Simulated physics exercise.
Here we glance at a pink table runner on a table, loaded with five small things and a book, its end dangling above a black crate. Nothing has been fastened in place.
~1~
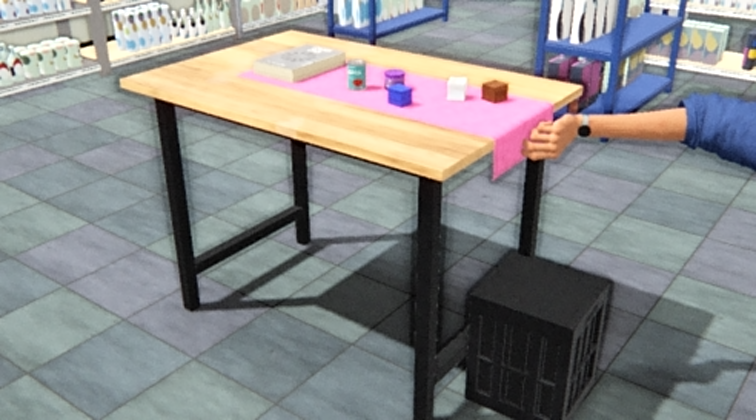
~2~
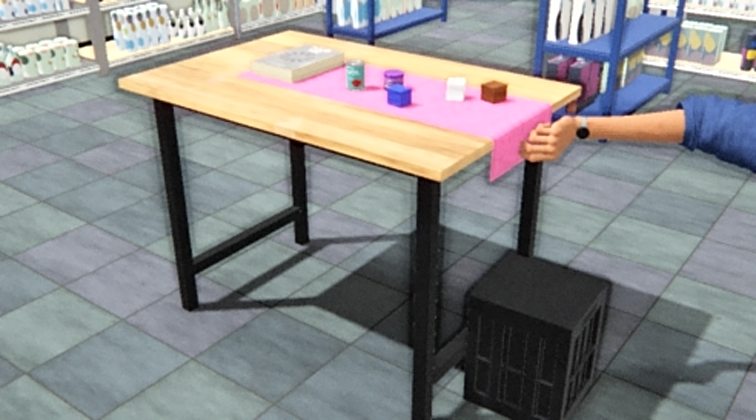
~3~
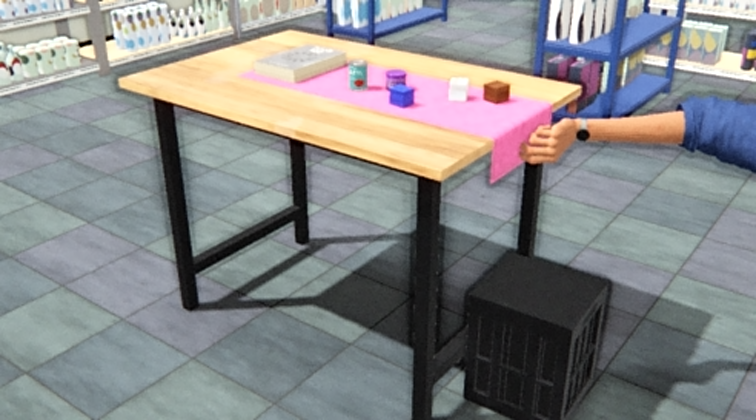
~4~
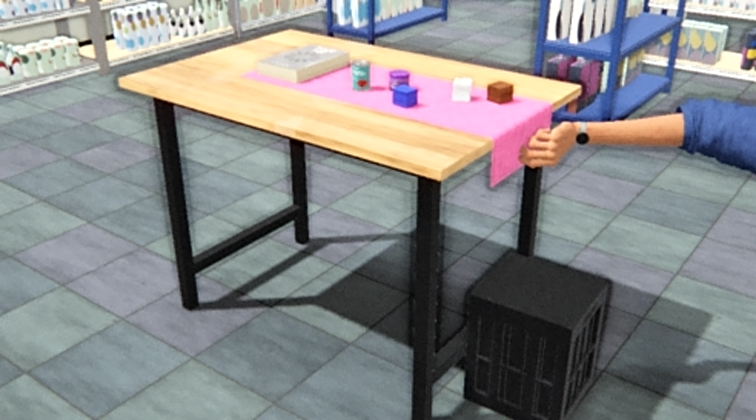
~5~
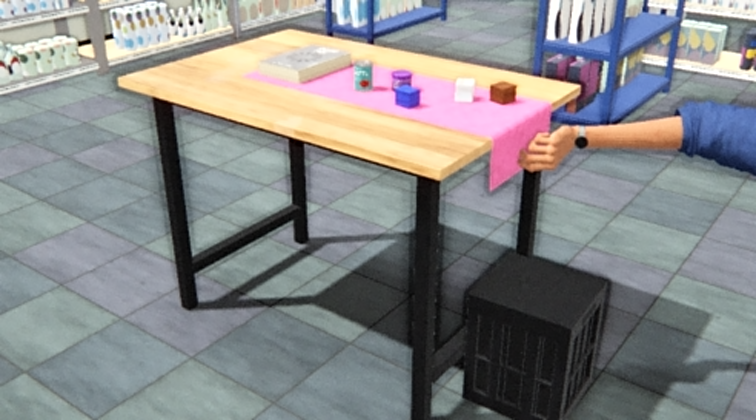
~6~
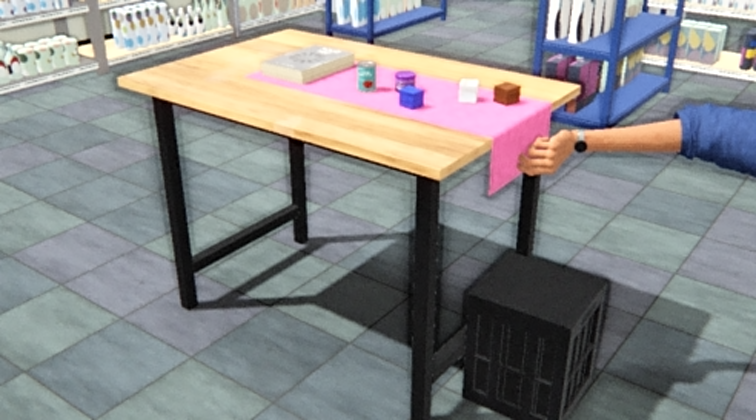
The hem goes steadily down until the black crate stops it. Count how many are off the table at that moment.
My guess is it ends up with three missing from the top.
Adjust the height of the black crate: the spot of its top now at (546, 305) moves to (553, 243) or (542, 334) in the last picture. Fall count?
We'd see 1, then 4.
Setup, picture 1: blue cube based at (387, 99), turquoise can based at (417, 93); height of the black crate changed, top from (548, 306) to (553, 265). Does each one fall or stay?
As for the blue cube, it stays in place; as for the turquoise can, it stays in place.
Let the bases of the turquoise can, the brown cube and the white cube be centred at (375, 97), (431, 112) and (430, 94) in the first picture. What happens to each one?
Start with the turquoise can, which is kept; next the brown cube, which is lost; last the white cube, which is lost.
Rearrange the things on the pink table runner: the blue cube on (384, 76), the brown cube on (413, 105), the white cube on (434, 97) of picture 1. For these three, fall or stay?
The blue cube ends up on top still, the brown cube ends up off the top, the white cube ends up off the top.
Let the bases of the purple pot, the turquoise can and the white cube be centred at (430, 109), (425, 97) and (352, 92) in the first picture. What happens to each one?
The purple pot comes down, the turquoise can tumbles off, the white cube stays on.
Soon after, hem near (515, 249); brown cube and white cube gone.
Then, hem on the crate; brown cube, white cube and blue cube gone.
At rest, hem on the crate; brown cube, white cube and blue cube gone. It carries off three.
